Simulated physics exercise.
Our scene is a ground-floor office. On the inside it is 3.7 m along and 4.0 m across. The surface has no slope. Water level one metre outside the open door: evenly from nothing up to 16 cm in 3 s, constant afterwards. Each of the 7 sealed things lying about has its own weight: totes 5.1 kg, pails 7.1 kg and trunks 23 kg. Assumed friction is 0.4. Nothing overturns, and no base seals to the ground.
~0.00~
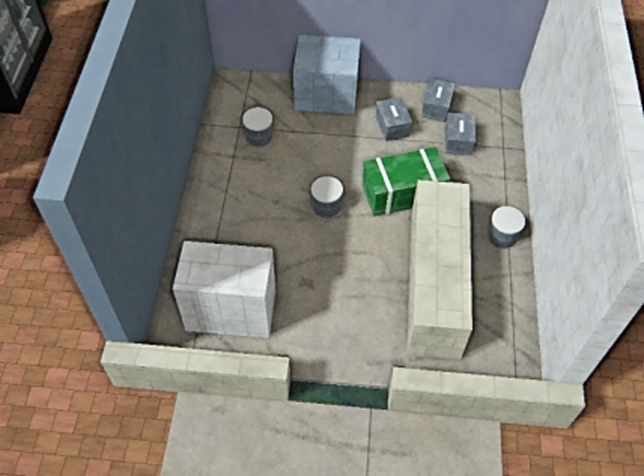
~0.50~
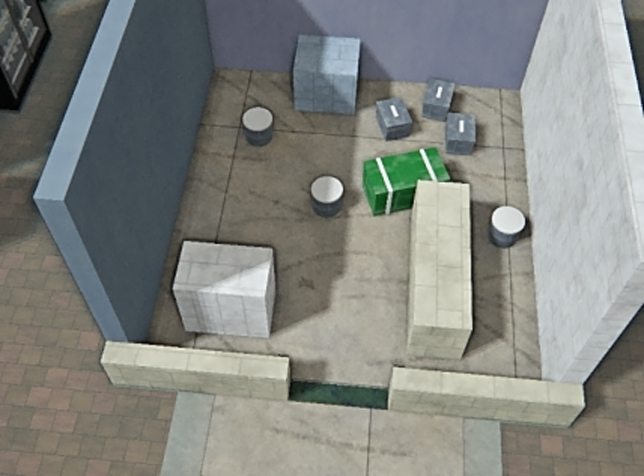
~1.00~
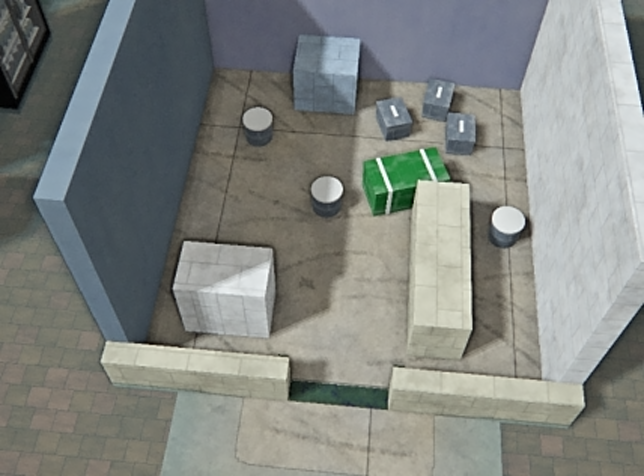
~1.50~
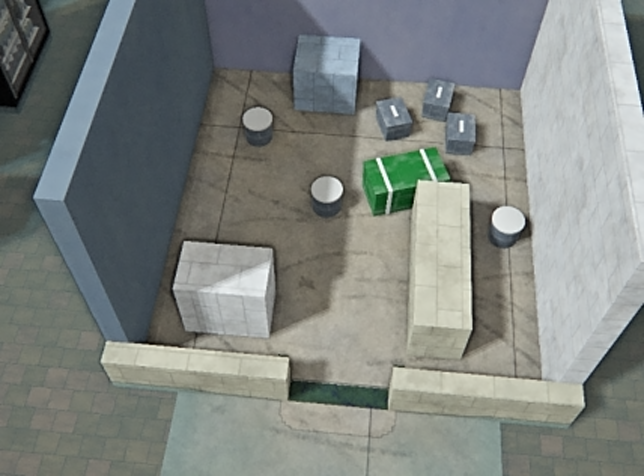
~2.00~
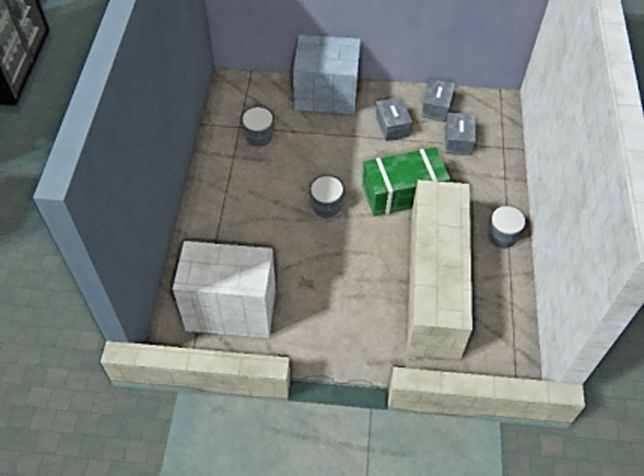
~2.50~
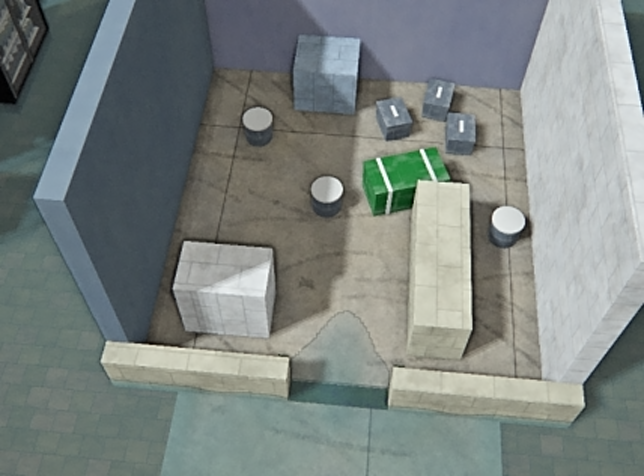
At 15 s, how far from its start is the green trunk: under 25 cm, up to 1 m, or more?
The green trunk is up to 1 m away.
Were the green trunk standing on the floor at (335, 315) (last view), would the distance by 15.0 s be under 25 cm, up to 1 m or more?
In that run it wanders far off.
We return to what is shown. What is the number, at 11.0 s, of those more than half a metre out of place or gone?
The number I get is 2.
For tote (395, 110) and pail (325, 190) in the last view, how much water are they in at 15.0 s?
Depth approx. 10 cm / 8 cm.
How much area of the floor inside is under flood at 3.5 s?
Around 2.5 m2 of it.
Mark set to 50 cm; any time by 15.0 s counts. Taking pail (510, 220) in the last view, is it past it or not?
It is below that.
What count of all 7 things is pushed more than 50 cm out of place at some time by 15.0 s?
I get 6.
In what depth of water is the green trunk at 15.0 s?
About 8 cm.
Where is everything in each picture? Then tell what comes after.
In the first frame, the green trunk at (407, 170), on the bottom; 0.0 m2 under water; 0 of 7 have shifted.
In the second frame, the green trunk at (407, 170) rests on the ground; 0.0 m2 under water; 0 of 7 have shifted.
In the third frame, the green trunk at (407, 170), on the bottom; water covers 0.0 m2; 0 of 7 have shifted.
In the fourth frame, the green trunk at (407, 170) rests on the ground; water covers 0.0 m2; 0 of 7 have shifted.
In the fifth frame, the green trunk at (407, 170), on the bottom; 0.0 m2 under water; 0 of 7 have shifted.
In the sixth frame, the green trunk at (407, 170), on the bottom; 0.4 m2 under water; 0 of 7 have shifted.
After 3.5 s the green trunk is near (407, 170), 0.0 m from its start, aground; 0 afloat.
After 6.8 s the green trunk is near (412, 144), 0.4 m from its start, aground; 0 afloat.
After 11.0 s the green trunk is near (422, 134), 0.5 m from its start, aground; 4 afloat.
After 15.0 s the green trunk is near (467, 143), 0.7 m from its start, afloat; 4 afloat.
